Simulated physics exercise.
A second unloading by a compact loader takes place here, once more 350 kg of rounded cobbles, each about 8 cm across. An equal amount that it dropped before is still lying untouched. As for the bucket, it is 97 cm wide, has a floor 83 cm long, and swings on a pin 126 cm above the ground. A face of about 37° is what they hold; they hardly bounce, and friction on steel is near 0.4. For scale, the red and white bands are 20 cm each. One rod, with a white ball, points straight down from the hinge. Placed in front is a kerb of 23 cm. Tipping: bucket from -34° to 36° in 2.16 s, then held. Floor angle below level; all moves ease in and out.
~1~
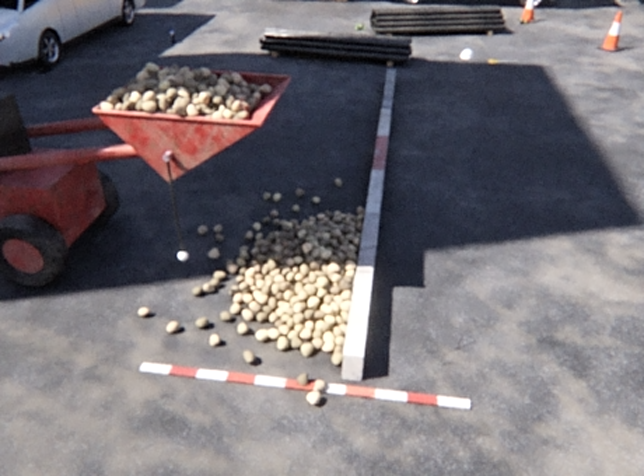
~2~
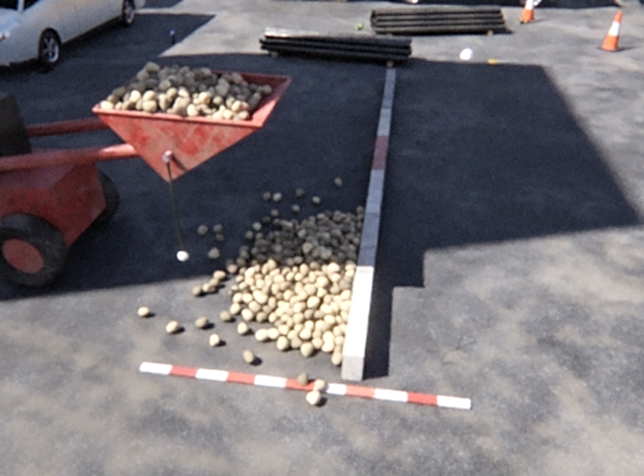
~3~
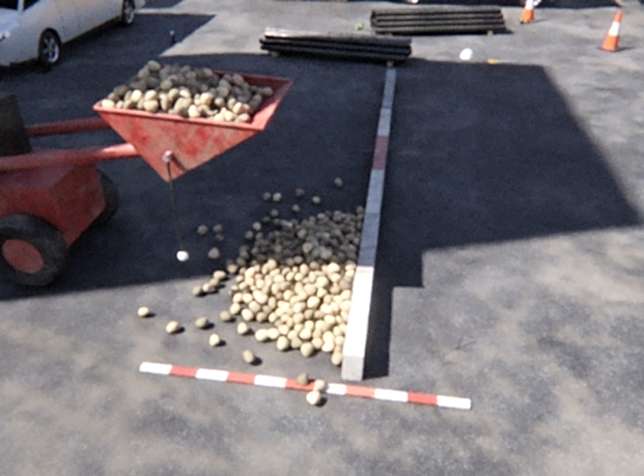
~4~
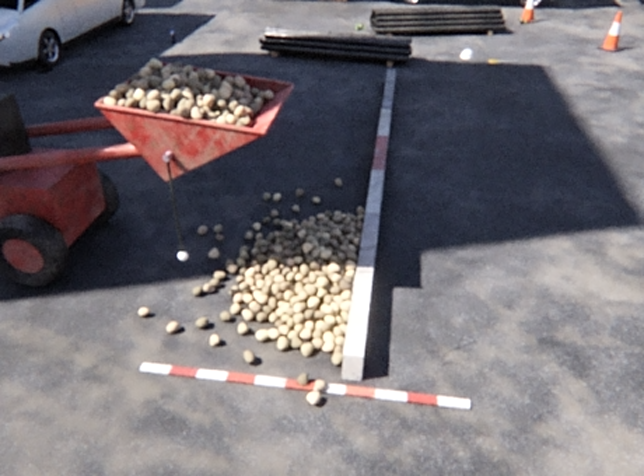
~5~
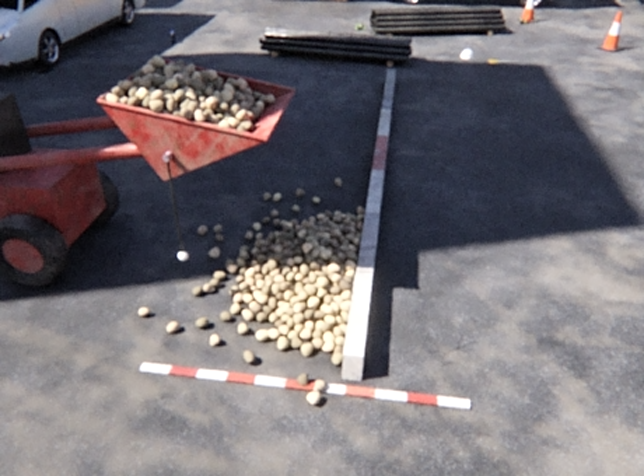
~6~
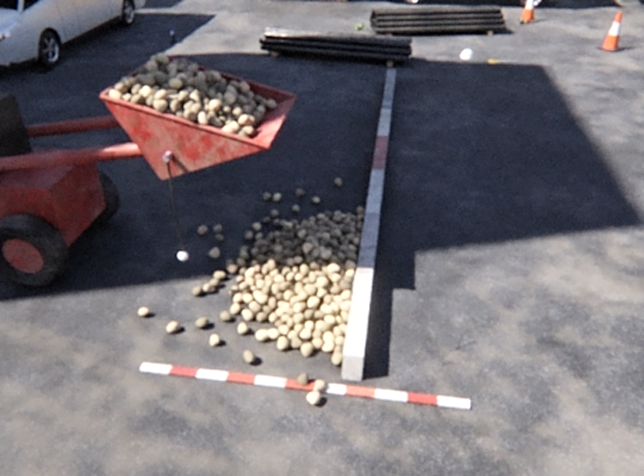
On a sunlit, partly shadowed paved yard, a red machine holds up a bucket heaped with rounded tan stones, beside a similar pile lying against a pale kerb. The bucket slowly tilts a little to the right, its right lip dipping slightly, while its load stays aboard and the pile remains still.
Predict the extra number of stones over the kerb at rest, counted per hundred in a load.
About 2 more per hundred stones.
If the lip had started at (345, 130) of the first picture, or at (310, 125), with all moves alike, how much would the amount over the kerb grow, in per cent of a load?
Some 70 percent first and 30 percent second.
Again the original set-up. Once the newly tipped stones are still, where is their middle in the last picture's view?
I'd put their centre close to (308, 253).
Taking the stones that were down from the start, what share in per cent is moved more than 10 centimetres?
Roughly 10 per cent of them.
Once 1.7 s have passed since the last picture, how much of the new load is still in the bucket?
About 20 percent is still in there.
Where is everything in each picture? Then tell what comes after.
In the first frame, lip at (262, 124), floor tilted -34°, highest stones at (175, 76). The earlier load is highest near (310, 249), 26 cm above ground level, 100 % on this side of the kerb.
In the second frame, lip at (262, 125), floor tilted -33°, highest stones at (175, 76).
In the third frame, the bucket is at -32°, its lip at (263, 128); the top of the load is at (176, 75).
In the fourth frame, the bucket is at -29°, its lip at (265, 133); the top of the load is at (174, 73).
In the fifth frame, the bucket is at -25°, its lip at (267, 139); the top of the load is at (164, 71).
In the sixth frame, lip at (269, 147), floor tilted -21°, highest stones at (155, 67).
Then, 1.0 s after the last picture the floor is at 25°; in per cent of one load, 91 in the bucket, 110 on this side of the kerb; the foremost stones are at (356, 254).
Then, 1.7 s after the last picture the floor is at 36°; in per cent of one load, 19 in the bucket, 181 on this side of the kerb; the foremost stones are at (367, 257).
Then, 2.0 s after the last picture the floor is at 36°; in per cent of one load, 1 in the bucket, 197 on this side of the kerb, 2 over the kerb; the foremost stones are at (390, 276).
Then, 4.5 s after the last picture the floor is at 36°; in per cent of one load, 0 in the bucket, 198 on this side of the kerb, 2 over the kerb; the foremost stones are at (407, 271). Net gain over the kerb, 2.
